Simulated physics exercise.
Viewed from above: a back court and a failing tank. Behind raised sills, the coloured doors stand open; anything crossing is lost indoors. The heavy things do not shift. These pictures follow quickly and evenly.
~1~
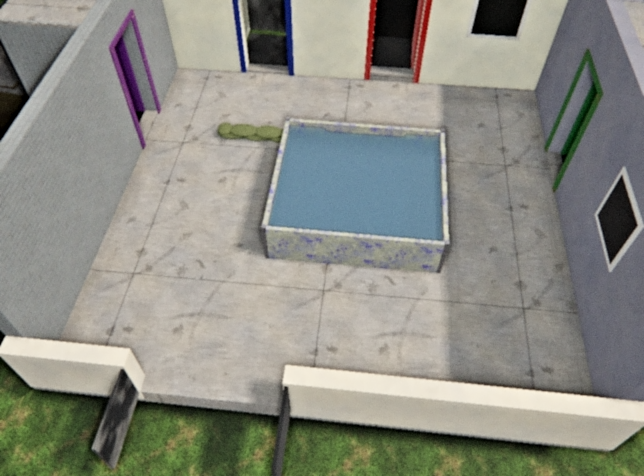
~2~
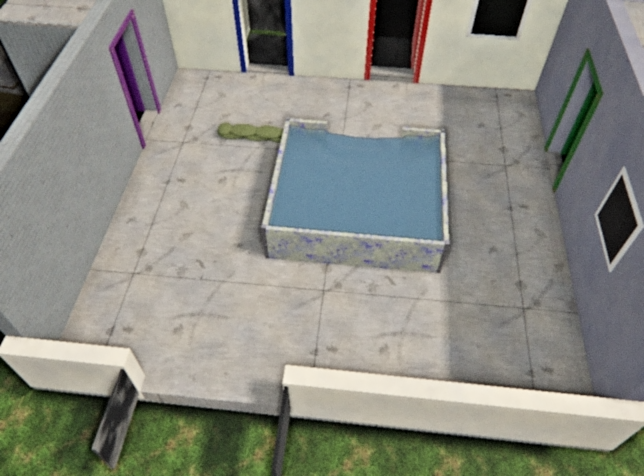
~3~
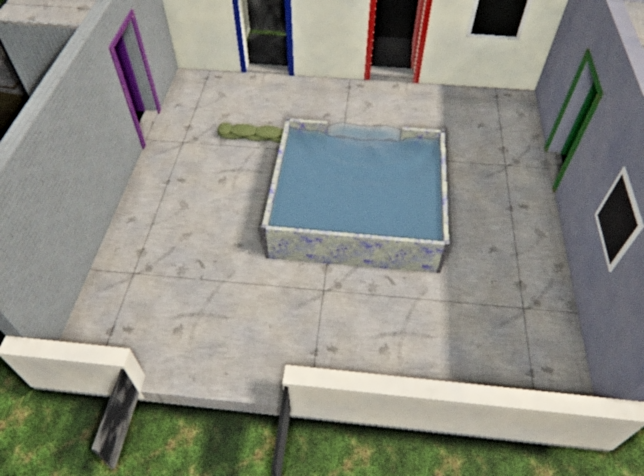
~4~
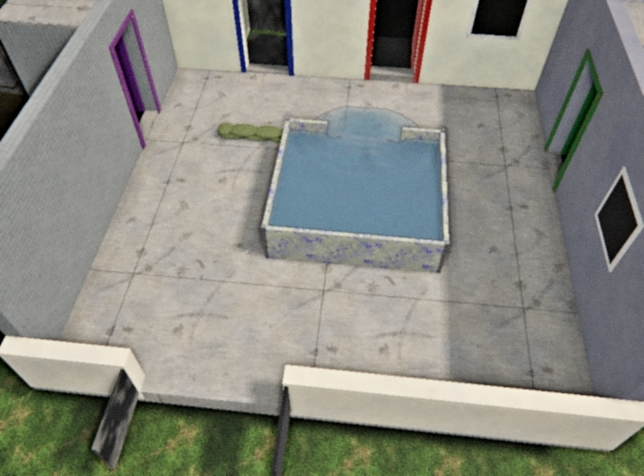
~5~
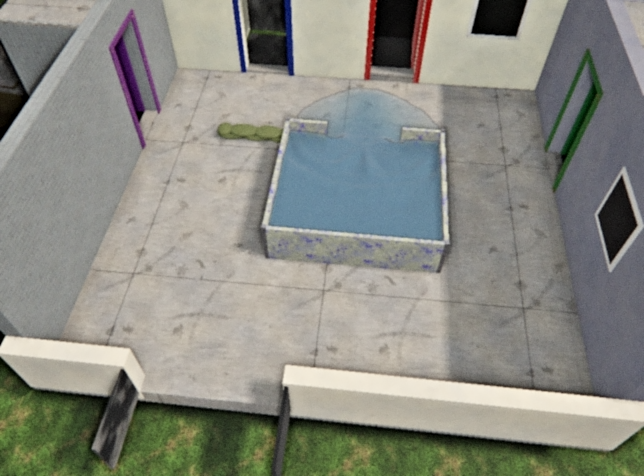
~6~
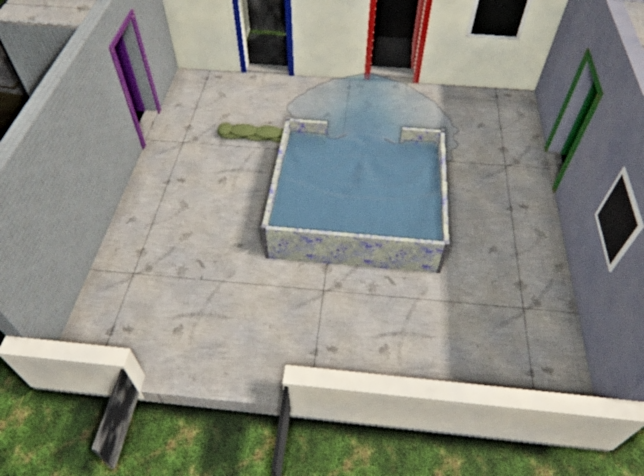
A raised water tank stood full and still in a walled courtyard with coloured doorways, then its far side opened in a gap and water poured out, fanning across the paving toward the back wall.
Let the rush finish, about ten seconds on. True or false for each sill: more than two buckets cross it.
Green door - true; purple door - true; blue door - true; red door - true.
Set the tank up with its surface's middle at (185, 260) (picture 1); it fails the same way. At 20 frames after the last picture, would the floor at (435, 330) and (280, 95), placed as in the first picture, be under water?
Point 1: Not wet; point 2: Soaked through.
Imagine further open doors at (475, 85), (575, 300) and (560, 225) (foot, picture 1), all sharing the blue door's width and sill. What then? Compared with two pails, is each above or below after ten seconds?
In that order: Goes over, lets less in, lets less in.
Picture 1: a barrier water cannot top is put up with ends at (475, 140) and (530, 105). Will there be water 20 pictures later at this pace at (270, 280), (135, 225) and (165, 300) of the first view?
Results in order: Bone-dry / bone-dry / bone-dry.
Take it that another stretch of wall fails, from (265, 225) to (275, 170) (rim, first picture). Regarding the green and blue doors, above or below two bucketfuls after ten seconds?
Looking at both, the green one falls short while the blue one exceeds the mark.
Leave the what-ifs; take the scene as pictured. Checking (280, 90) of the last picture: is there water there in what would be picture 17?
At that place: Awash.
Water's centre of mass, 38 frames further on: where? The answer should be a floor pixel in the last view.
Centre: Close to (346, 167).
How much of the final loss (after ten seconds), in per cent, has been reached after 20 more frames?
I'd estimate some 45 per cent.
A moment on, water covers 15 % of the floor; the green door not reached, the purple door not reached, the blue door wet at the sill, nothing in, the red door over two buckets in.
Next, water covers 25 % of the floor; the green door not reached, the purple door not reached, the blue door under two buckets in, the red door far over two buckets in.
Then, water covers 35 % of the floor; the green door wet at the sill, nothing in, the purple door wet at the sill, nothing in, the blue door over two buckets in, the red door far over two buckets in.
Later, water covers 75 % of the floor; the green door over two buckets in, the purple door over two buckets in, the blue door over two buckets in, the red door far over two buckets in.
In the end, water covers 90 % of the floor; the green door over two buckets in, the purple door over two buckets in, the blue door far over two buckets in, the red door far over two buckets in.
